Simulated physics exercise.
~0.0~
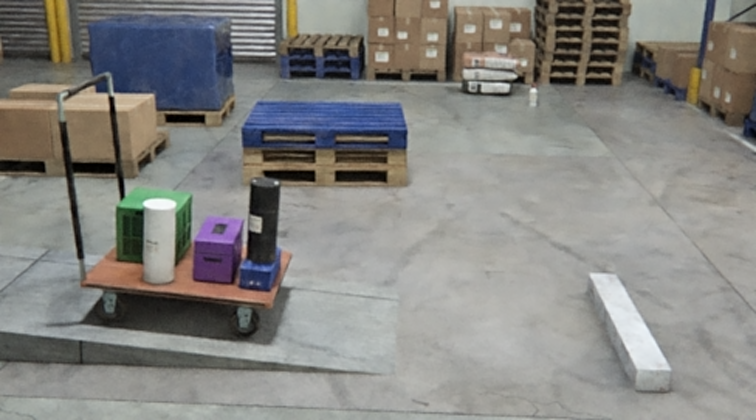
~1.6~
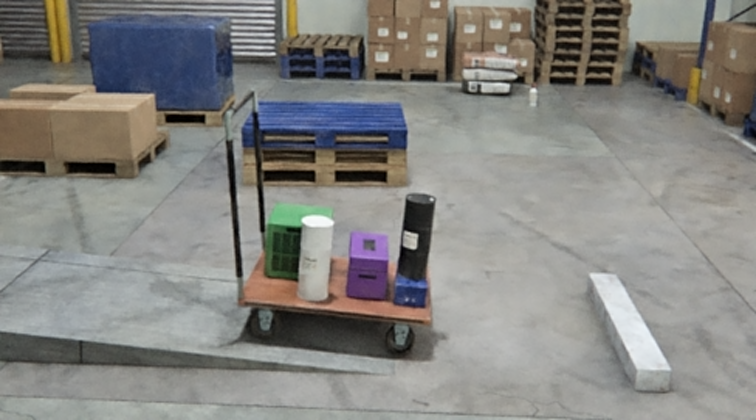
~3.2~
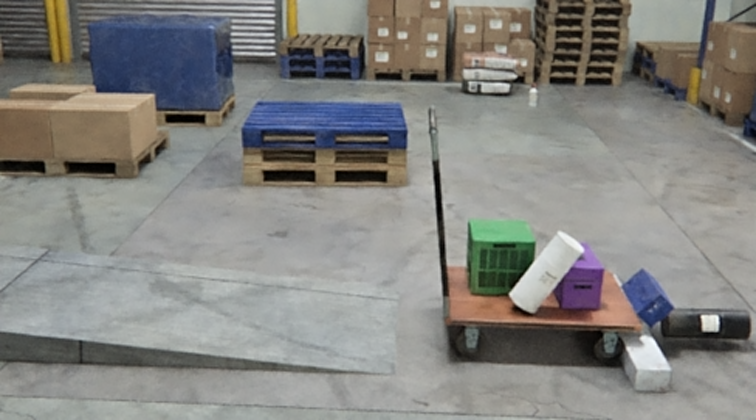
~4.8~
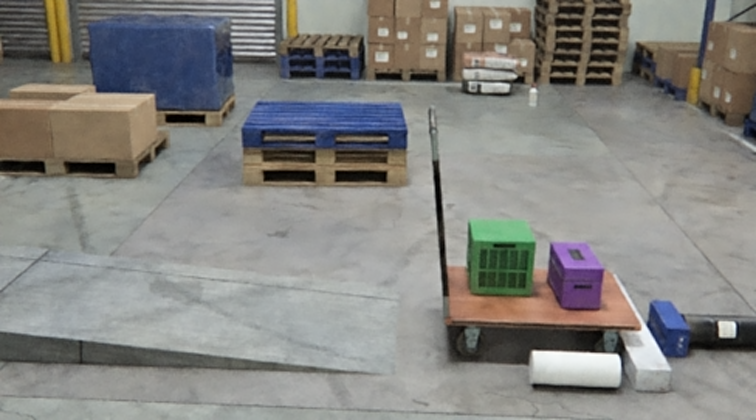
A trolley rolls right into a kerb, spilling both canisters and the blue parcel.
